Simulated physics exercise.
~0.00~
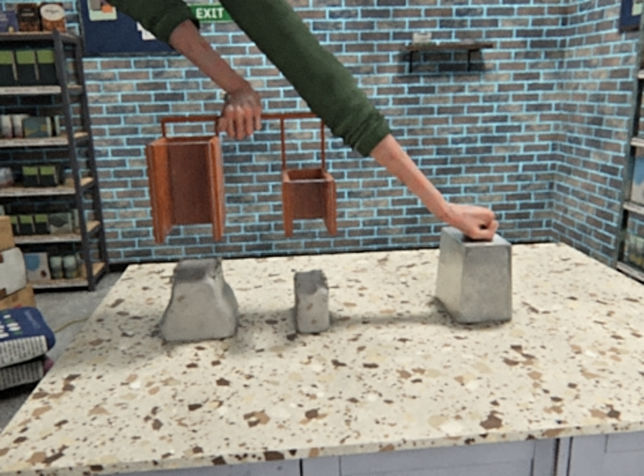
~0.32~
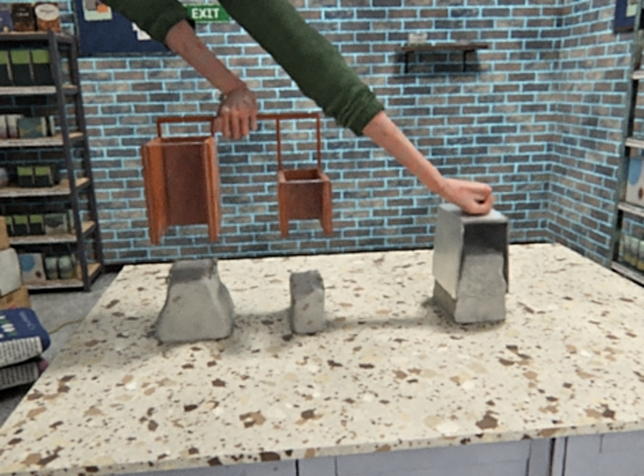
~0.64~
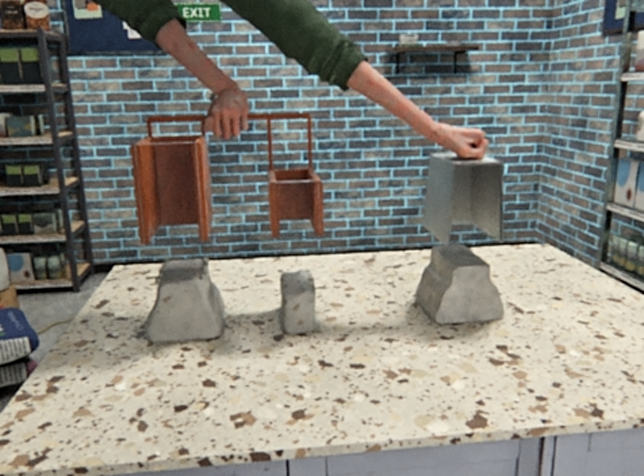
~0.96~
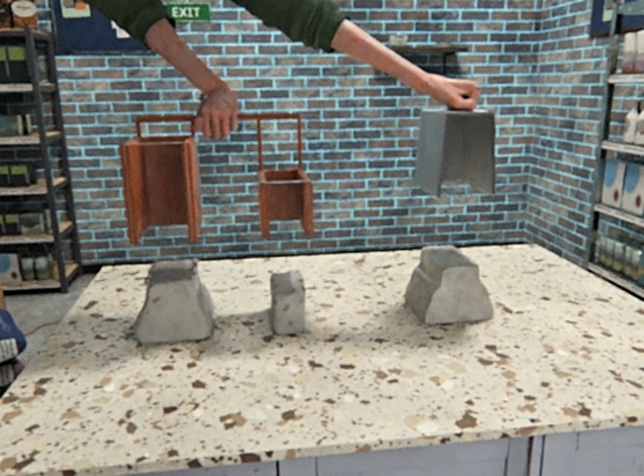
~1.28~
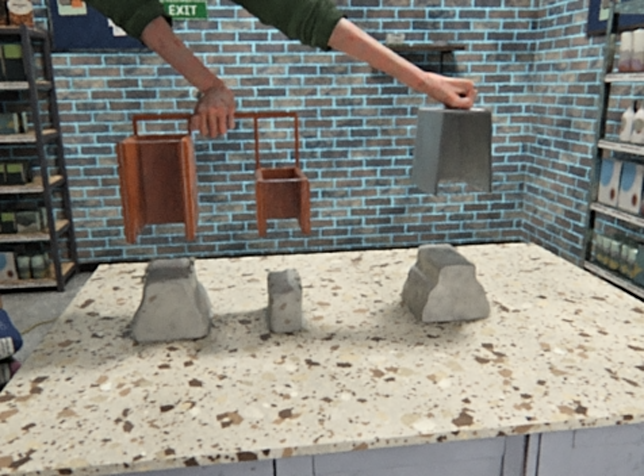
A hand lifts a grey tin off a grey block, which slumps slightly but stands.
